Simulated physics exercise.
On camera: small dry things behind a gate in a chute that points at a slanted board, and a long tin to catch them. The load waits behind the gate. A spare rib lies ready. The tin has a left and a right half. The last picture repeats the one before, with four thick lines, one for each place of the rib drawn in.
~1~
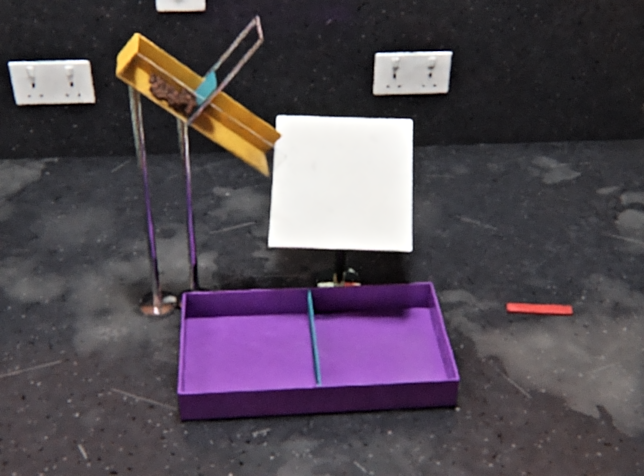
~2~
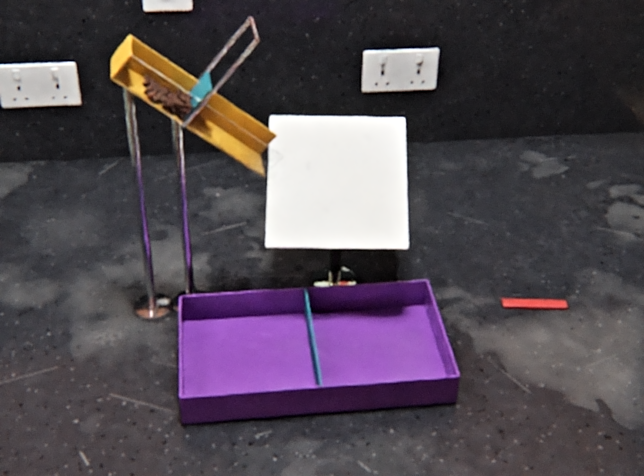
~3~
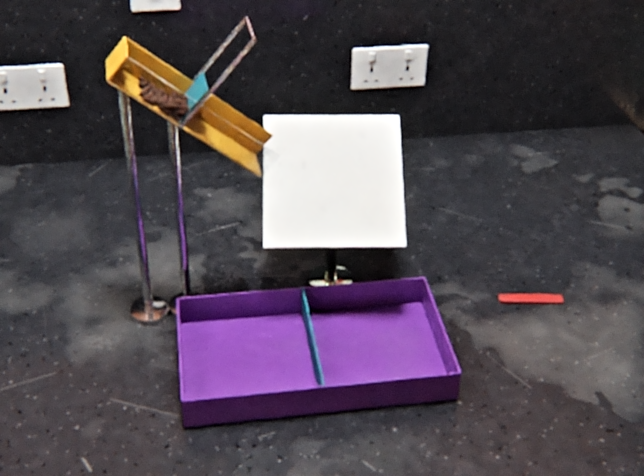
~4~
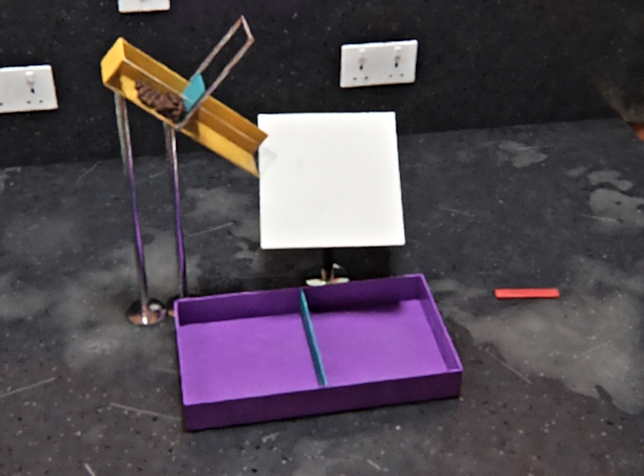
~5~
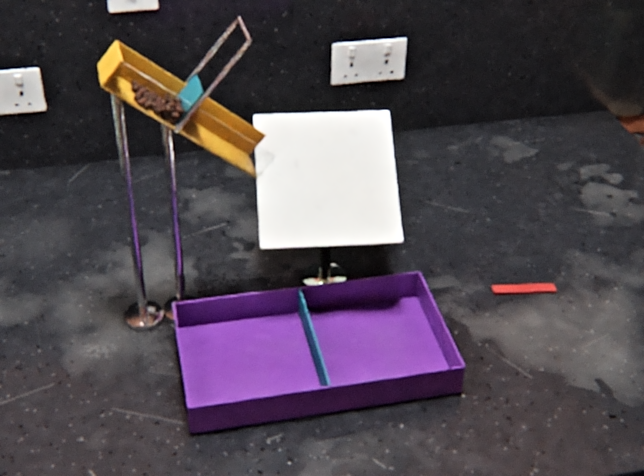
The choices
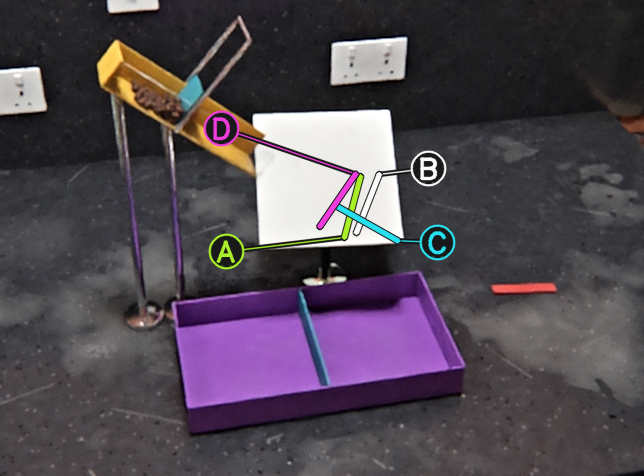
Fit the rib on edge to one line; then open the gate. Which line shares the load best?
The best line is D.
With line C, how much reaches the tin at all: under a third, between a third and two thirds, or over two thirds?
Line C gives over two thirds.
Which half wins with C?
Right.
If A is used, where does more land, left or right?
More lands on the right.
On the marked copy, line A from (360, 176) to (344, 237); line B from (379, 174) to (356, 232); line C from (338, 206) to (397, 240); line D from (355, 174) to (319, 226).
With A, of what is caught, about a tenth in the left half, the larger part in the right.
With B, of what is caught, about a tenth in the left half, the larger part in the right.
With C, of what is caught, about a tenth in the left half, the larger part in the right.
With D, of what is caught, roughly half in the left half, roughly half in the right.
